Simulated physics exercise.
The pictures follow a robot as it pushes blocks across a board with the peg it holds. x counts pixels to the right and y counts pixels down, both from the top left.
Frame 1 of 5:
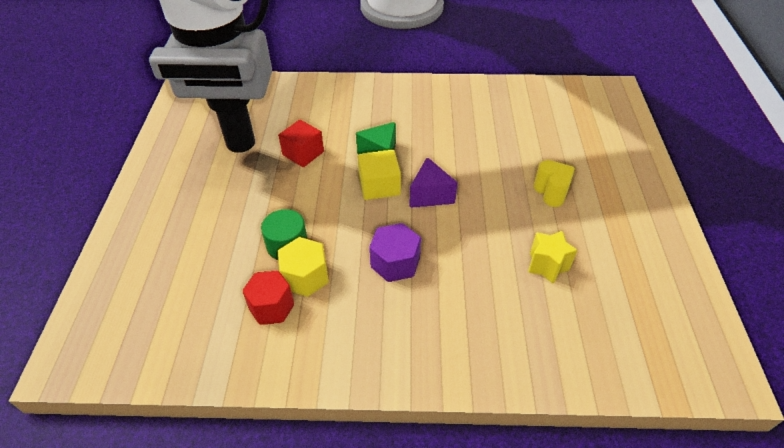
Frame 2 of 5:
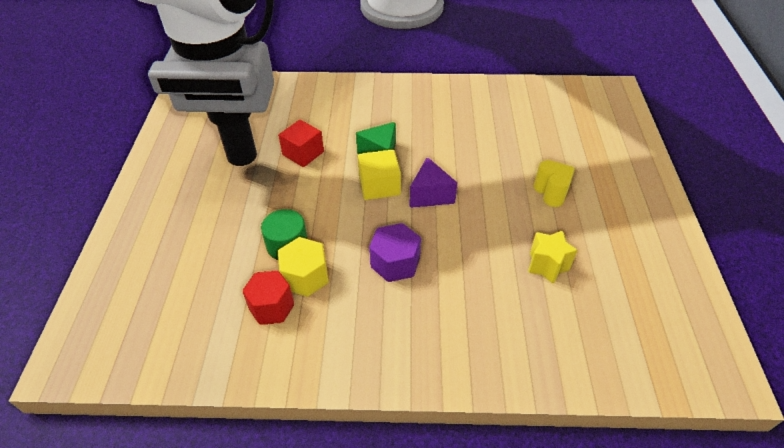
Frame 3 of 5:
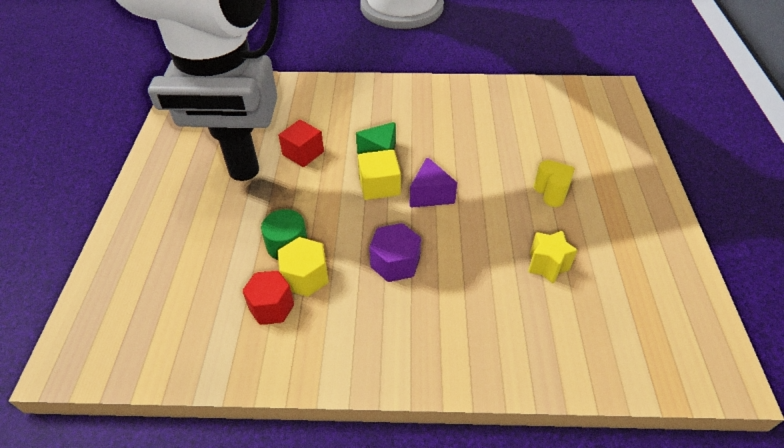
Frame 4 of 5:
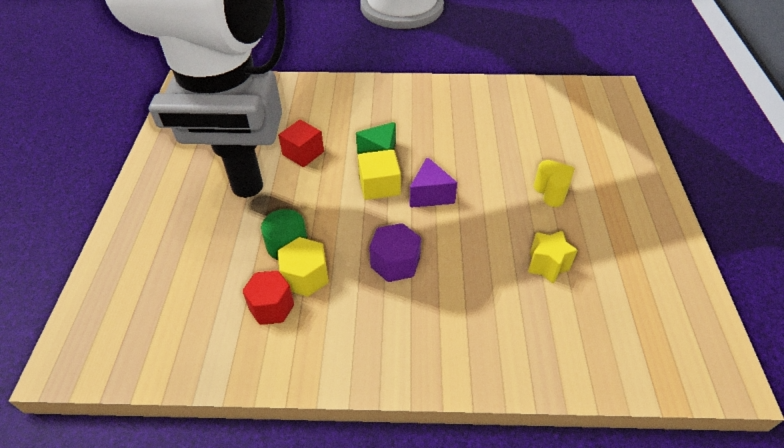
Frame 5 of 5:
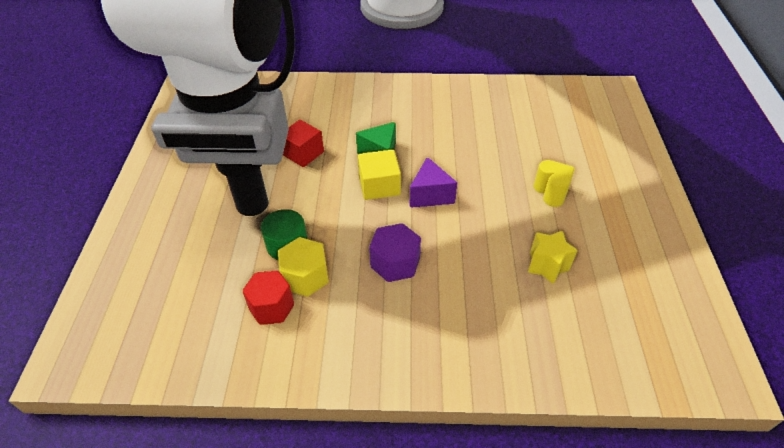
A robot arm with a black peg moving slowly down a wooden board of coloured blocks, nearing a green circle, blocks staying still.
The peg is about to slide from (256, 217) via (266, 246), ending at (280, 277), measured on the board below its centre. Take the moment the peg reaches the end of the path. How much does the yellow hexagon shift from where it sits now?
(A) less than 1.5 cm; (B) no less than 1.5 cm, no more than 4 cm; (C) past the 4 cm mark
Option B.
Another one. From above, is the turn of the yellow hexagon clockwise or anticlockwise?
My answer: Clockwise.
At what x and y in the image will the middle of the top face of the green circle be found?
The green circle ends near (310, 238).
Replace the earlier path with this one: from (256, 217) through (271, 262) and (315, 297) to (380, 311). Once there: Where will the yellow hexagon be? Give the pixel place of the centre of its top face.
I'd place it at (420, 281), taking the centre of its top.
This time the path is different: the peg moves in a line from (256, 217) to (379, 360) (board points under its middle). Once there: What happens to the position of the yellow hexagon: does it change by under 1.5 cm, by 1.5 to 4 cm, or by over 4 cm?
Long: Over 4 cm.
On the path given first. Halfway along, peg (262, 234); green circle (297, 234); yellow hexagon (316, 267), turned 30° clockwise.
At the end, peg (276, 265); red hexagon unmoved; green circle (310, 238); yellow hexagon (327, 272), turned 55° clockwise.
